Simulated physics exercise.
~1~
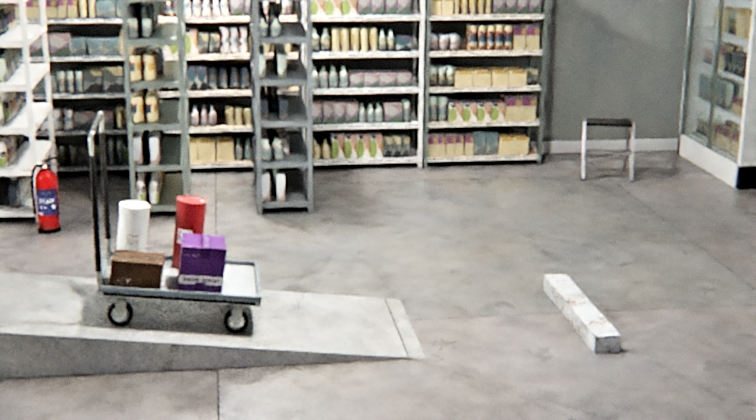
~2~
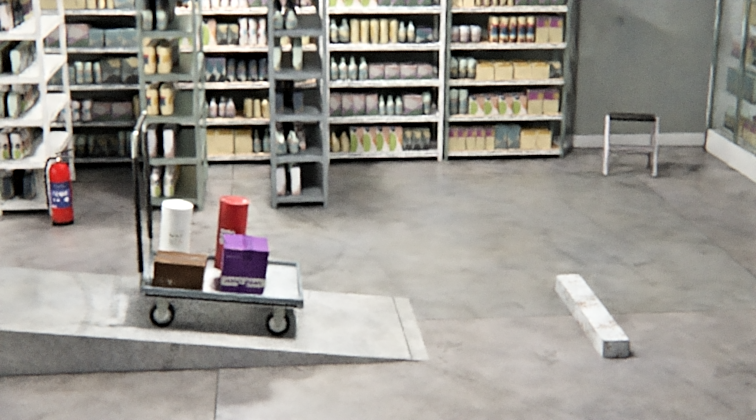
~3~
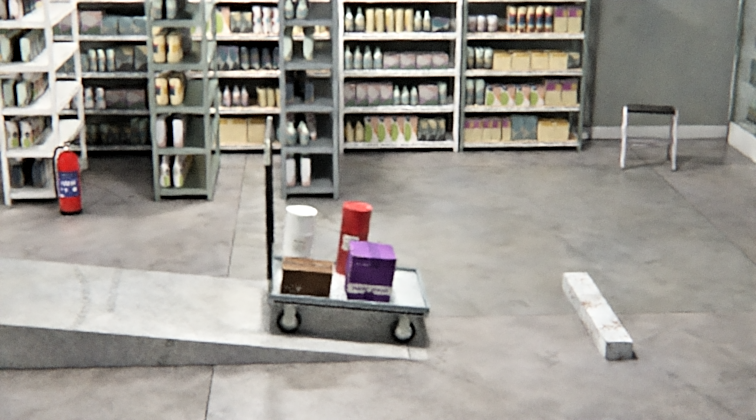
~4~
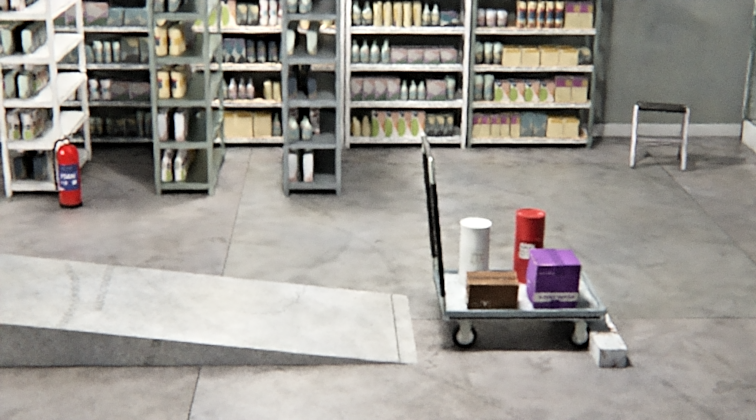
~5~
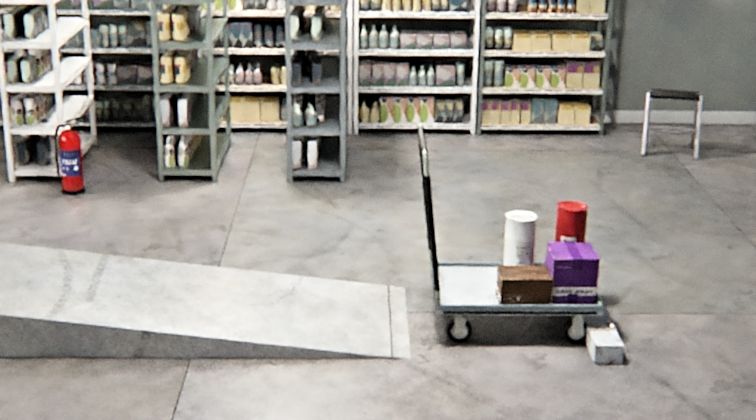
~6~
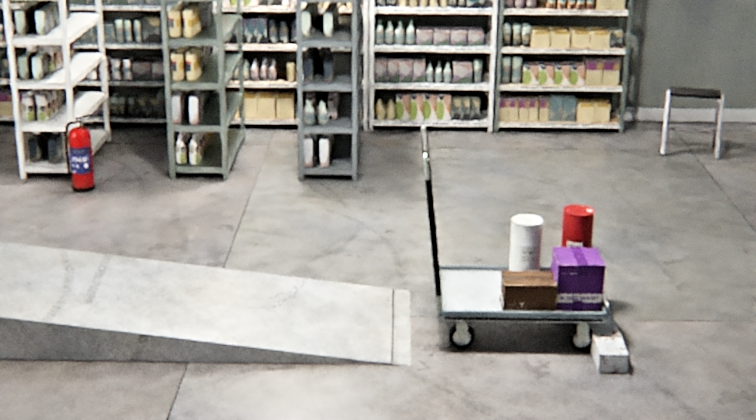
The video shows a trolley carrying a white canister, a red canister, a purple box and a brown parcel rolling right down a ramp and across the floor to a pale kerb, where it stops and the load slides forward, both canisters staying upright.
